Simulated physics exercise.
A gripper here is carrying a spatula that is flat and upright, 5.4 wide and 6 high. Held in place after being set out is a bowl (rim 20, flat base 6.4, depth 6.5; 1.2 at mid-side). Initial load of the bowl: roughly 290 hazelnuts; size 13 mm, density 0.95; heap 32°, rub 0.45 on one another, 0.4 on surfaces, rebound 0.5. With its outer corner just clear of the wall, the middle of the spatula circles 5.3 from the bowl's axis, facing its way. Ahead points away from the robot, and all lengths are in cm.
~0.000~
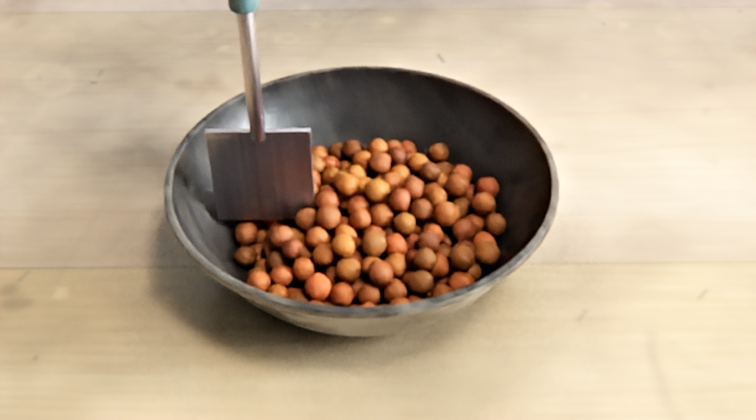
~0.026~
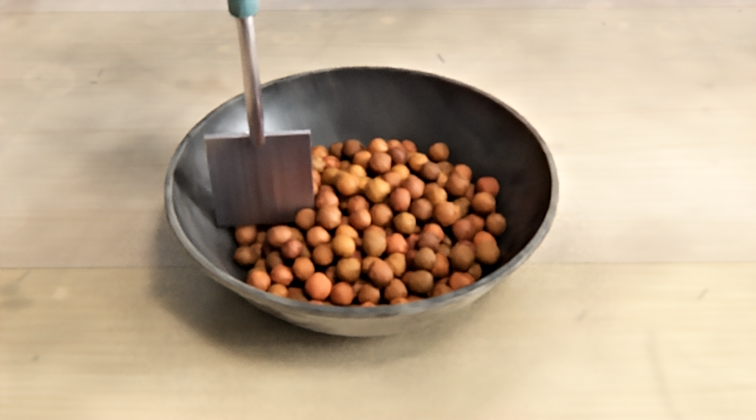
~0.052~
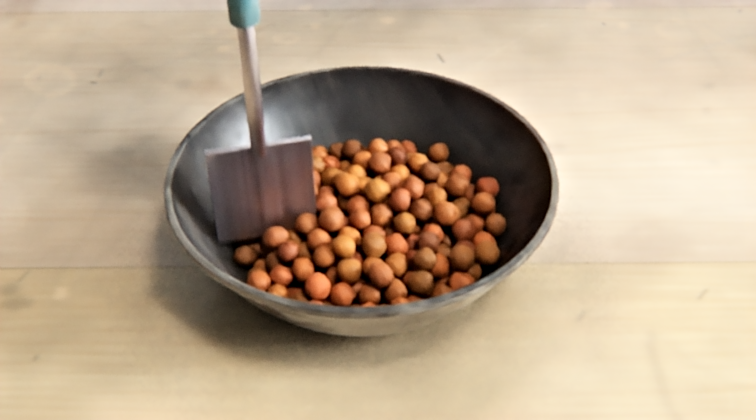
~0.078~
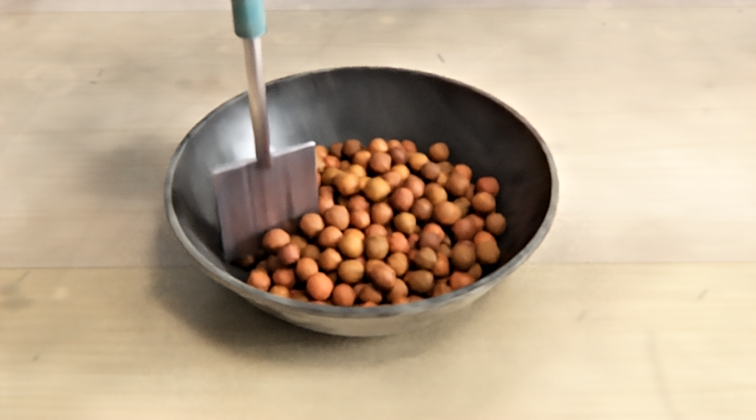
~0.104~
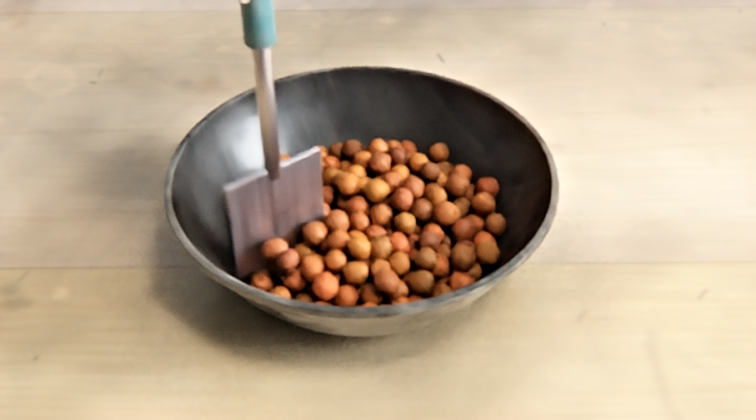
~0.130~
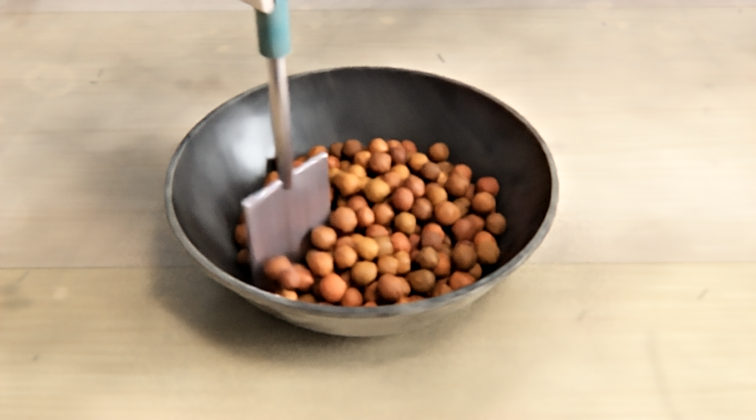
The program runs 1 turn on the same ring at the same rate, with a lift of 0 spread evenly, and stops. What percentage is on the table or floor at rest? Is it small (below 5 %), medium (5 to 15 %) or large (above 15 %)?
It is medium.
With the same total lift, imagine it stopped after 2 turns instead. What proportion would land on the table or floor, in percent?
Then about 20 per cent.
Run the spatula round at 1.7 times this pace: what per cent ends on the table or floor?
It would come to around 25 percent.
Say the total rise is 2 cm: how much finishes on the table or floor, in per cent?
That works out to some 0 per cent.
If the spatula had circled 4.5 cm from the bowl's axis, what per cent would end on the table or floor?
It would be near 10 per cent.
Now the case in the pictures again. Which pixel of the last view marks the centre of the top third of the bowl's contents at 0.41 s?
I'd put it at around (444, 170).
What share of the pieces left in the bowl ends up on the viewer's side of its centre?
Roughly 65 per cent.
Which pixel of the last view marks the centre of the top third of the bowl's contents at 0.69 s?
The centre is close to (287, 142).
By 0.41 s, 169° round, highest piece 8 above the table; 286 in the bowl, 1 in flight or on the tool.
By 0.69 s, 291° round, highest piece 9 above the table; 268 in the bowl, 12 on the table or floor, 7 in flight or on the tool.
By 1.03 s, 0° round, highest piece 6 above the table; 258 in the bowl, 29 on the table or floor.
By 1.73 s, 0° round, highest piece 6 above the table; 258 in the bowl, 29 on the table or floor.
Final count, 258 in the bowl, 29 on the table or floor. That is 10 % on the table or floor.
